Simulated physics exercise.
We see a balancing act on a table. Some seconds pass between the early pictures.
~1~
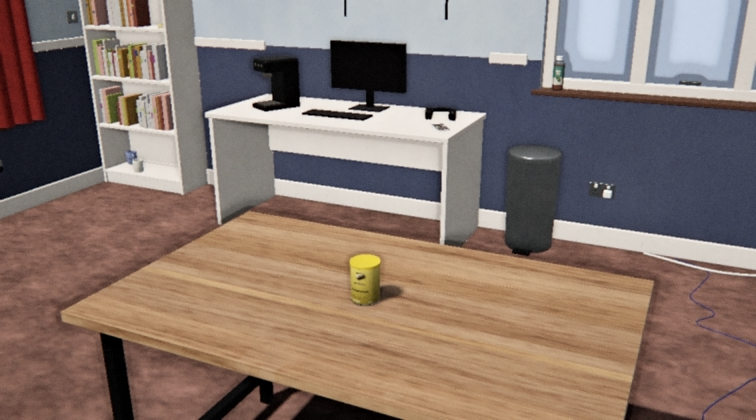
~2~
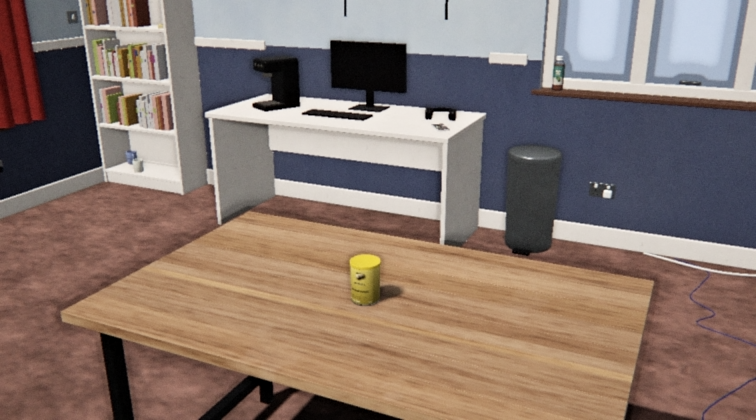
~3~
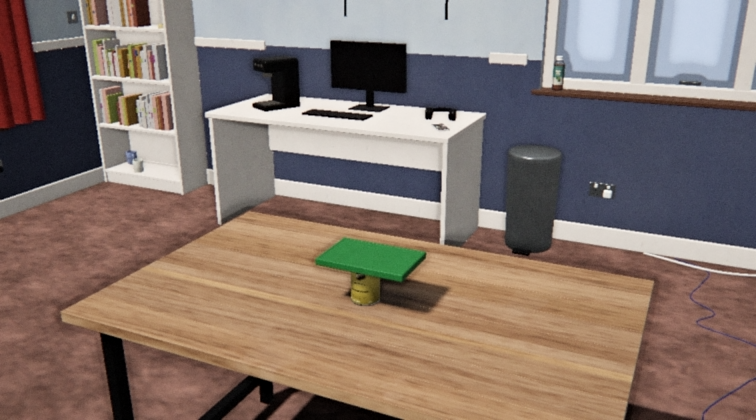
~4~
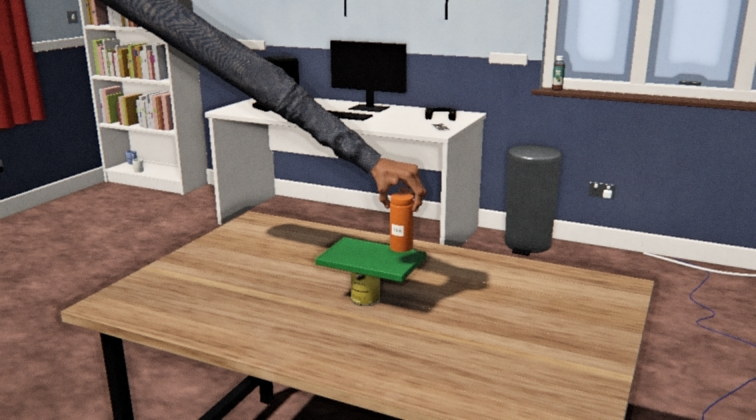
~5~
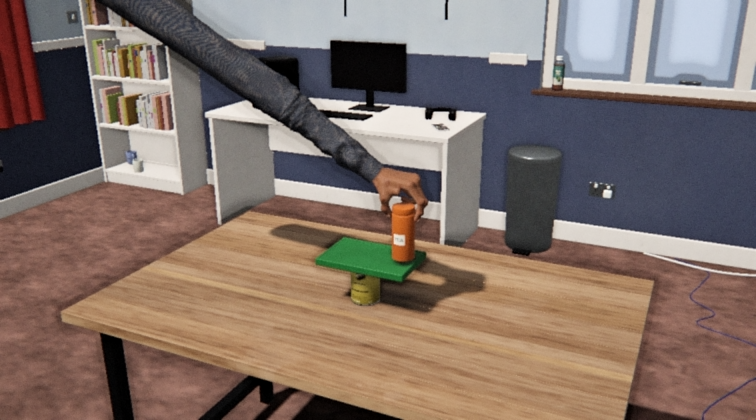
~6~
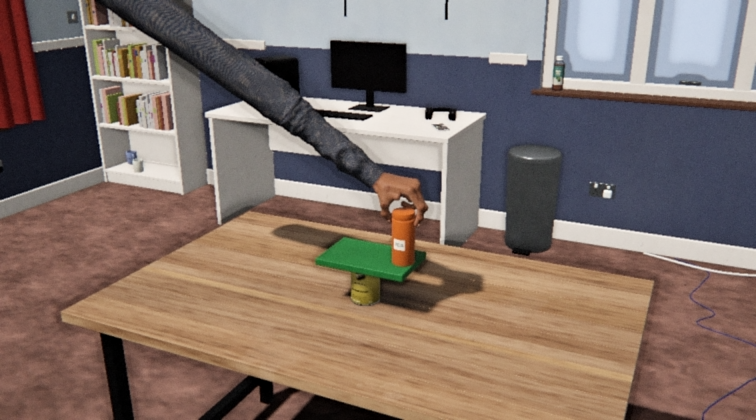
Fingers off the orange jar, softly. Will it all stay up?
The stack comes apart.
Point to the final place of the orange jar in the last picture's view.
Around (445, 308).
Then, 0.40 s on from there, orange jar now fallen; green lid on its side.
Then, 0.50 s on from there, green lid upside down.
In the end, fallen, green lid and orange jar; yellow tin unmoved. At the end, from the last picture's camera, orange jar near (445, 307). The stack gives way.
